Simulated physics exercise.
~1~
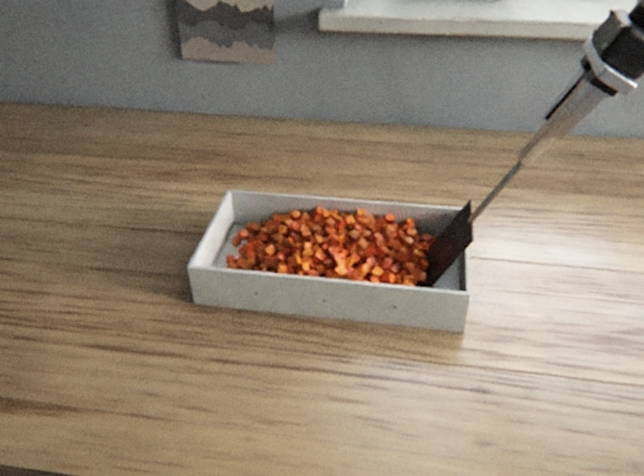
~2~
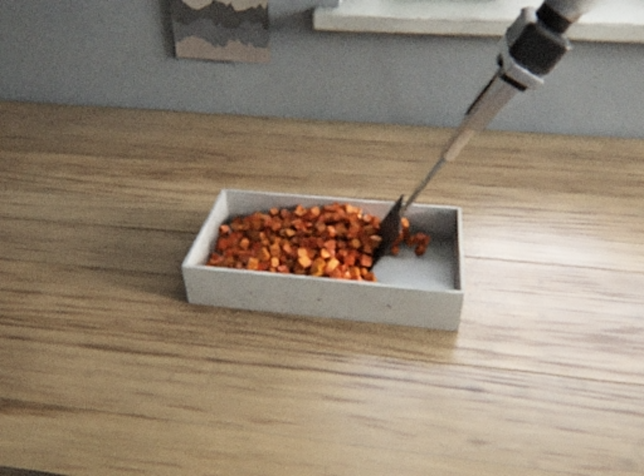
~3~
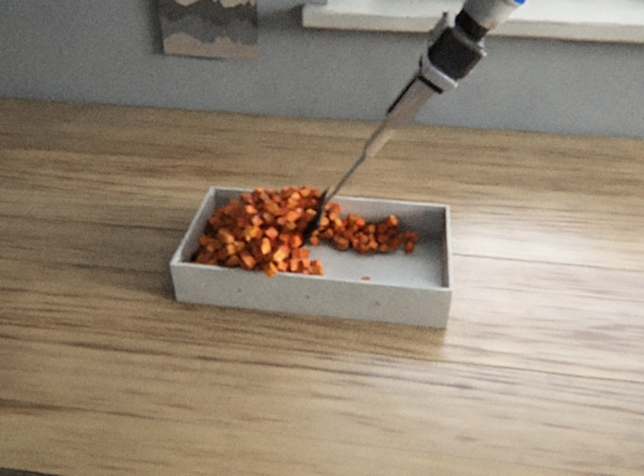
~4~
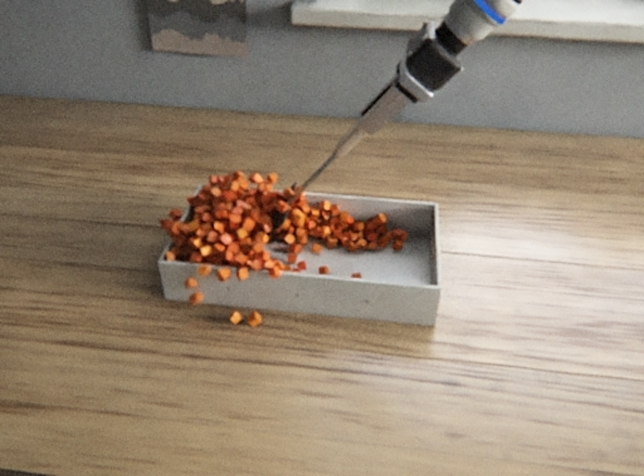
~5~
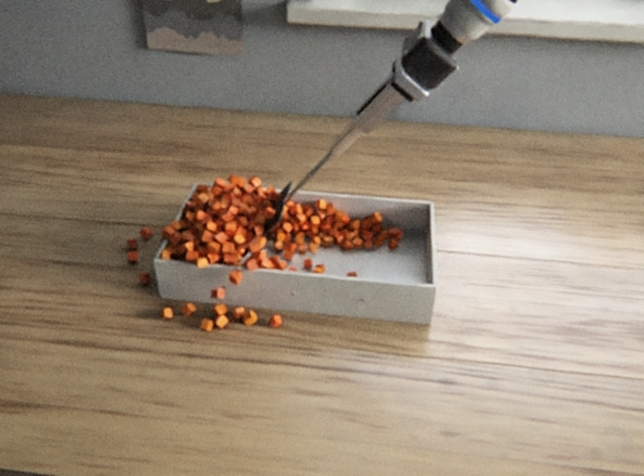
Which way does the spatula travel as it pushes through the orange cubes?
The spatula travels to the left, pushing the cubes toward the left end of the trough.
